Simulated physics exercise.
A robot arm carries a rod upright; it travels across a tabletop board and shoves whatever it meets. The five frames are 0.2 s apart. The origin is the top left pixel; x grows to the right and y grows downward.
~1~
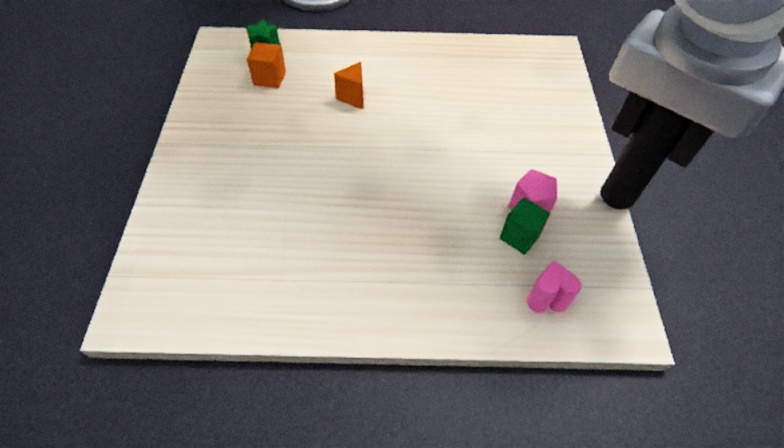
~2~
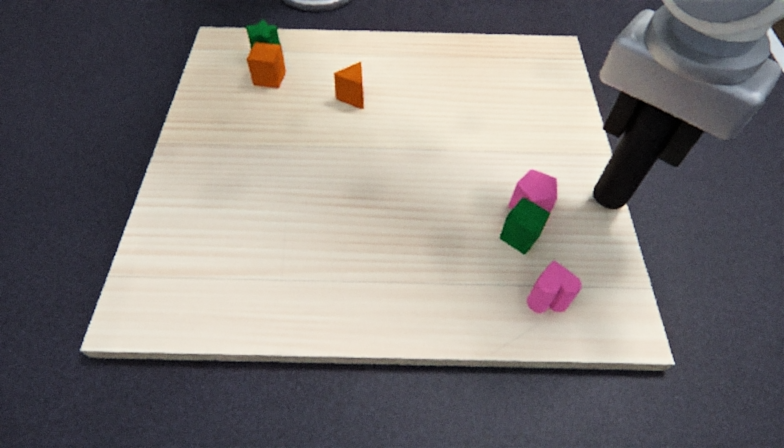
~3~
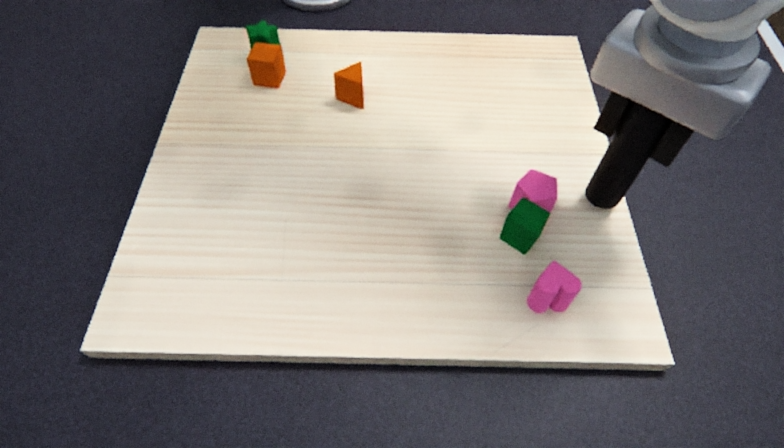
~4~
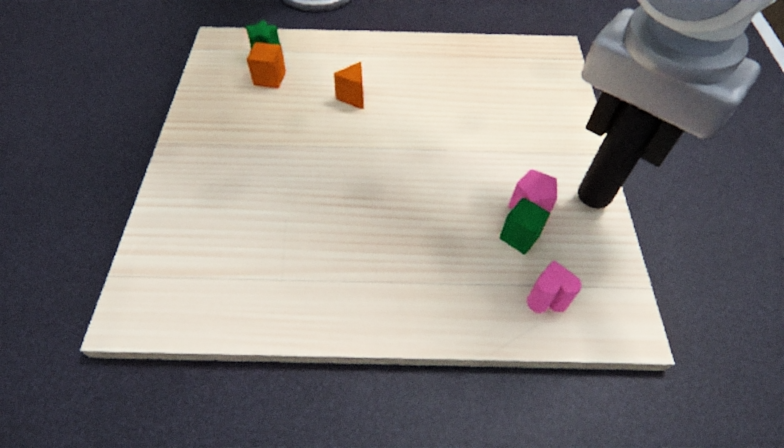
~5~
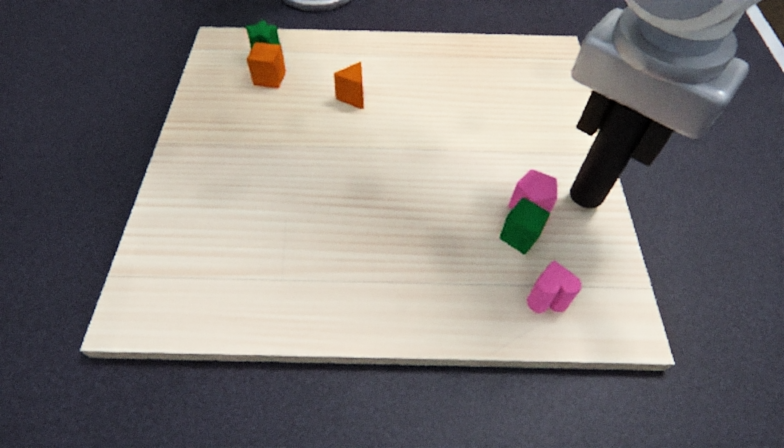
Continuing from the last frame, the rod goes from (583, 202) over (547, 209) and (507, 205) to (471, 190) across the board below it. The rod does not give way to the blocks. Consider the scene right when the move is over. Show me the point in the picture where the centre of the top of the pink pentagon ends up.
For the centre of its top, I'd go with (450, 184).
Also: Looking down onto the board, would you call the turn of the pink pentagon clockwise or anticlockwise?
It rotates counterclockwise.
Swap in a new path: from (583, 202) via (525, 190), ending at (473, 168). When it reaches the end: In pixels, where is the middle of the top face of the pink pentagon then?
Top centre: (507, 186).
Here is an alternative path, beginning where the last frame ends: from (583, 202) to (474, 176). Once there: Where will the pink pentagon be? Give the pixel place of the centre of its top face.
My best guess is (510, 186).
The first path, step by step. One third of the way, rod (549, 203); green square block (524, 217), turned 25° anticlockwise; pink pentagon (519, 186).
Two thirds of the way, rod (509, 198); green square block (523, 218), turned 30° anticlockwise; pink pentagon (479, 186), turned 20° anticlockwise.
At the end, rod (472, 183); green square block (523, 218), turned 30° anticlockwise; pink pentagon (450, 184), turned 55° anticlockwise.
